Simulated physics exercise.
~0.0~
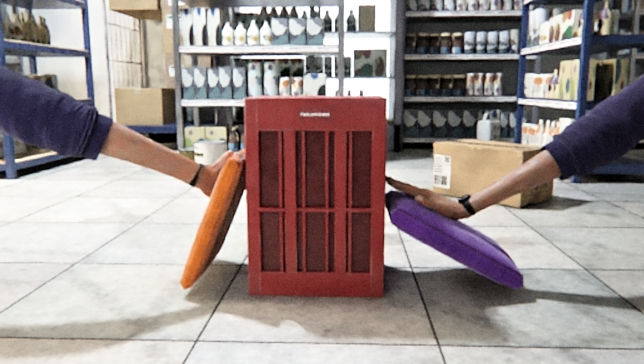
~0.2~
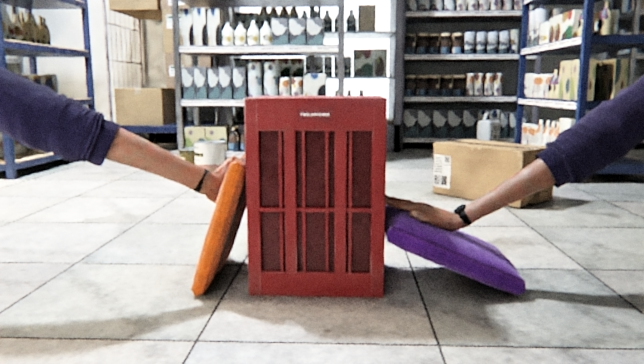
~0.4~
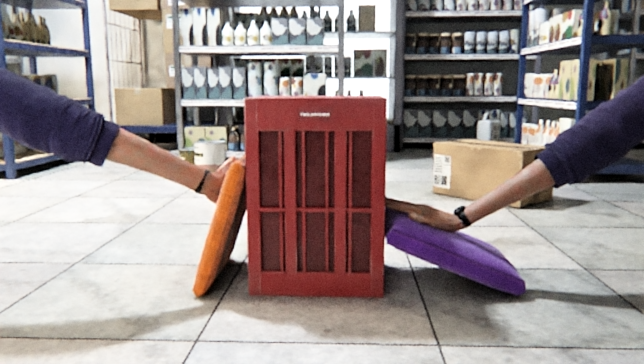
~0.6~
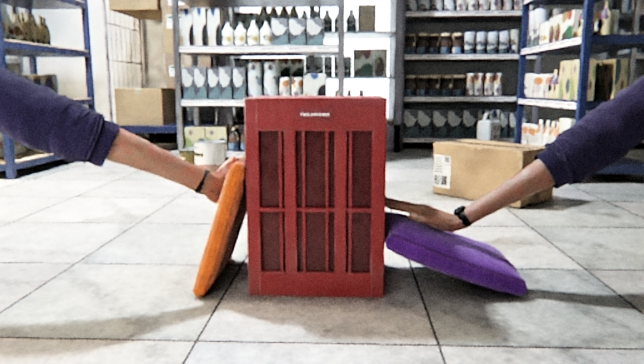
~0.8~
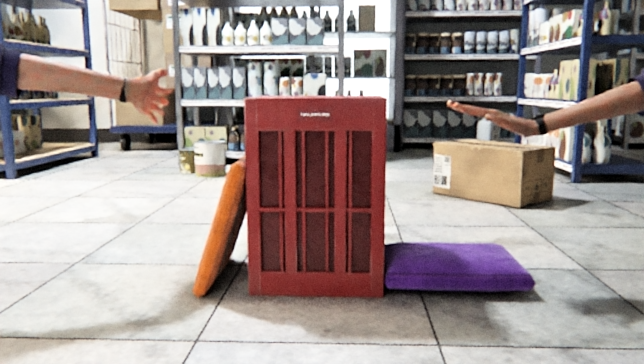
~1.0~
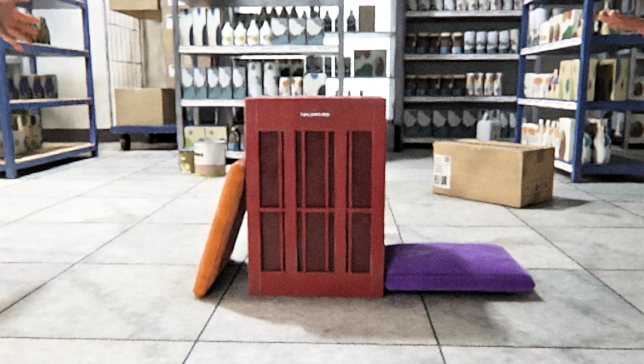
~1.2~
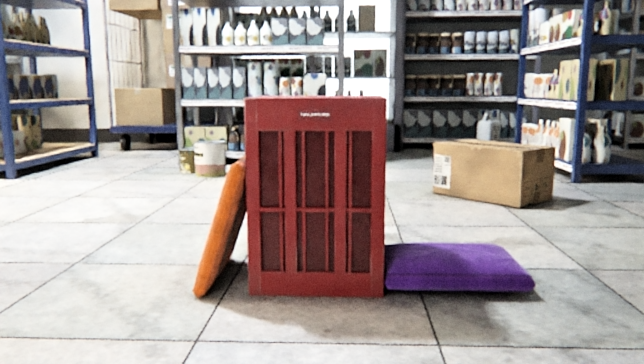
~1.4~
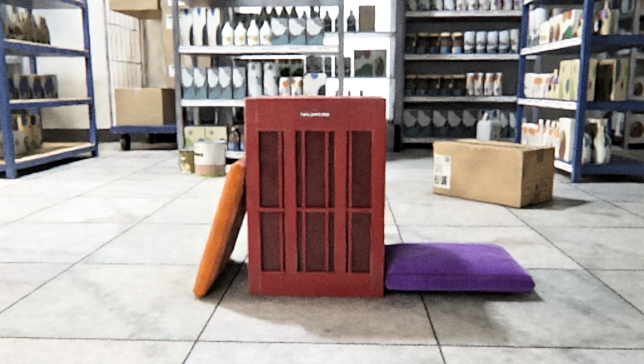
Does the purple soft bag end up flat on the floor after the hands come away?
Yes, the purple bag slips down and lies flat on the floor to the right of the red crate, while the orange pad keeps its lean on the left.
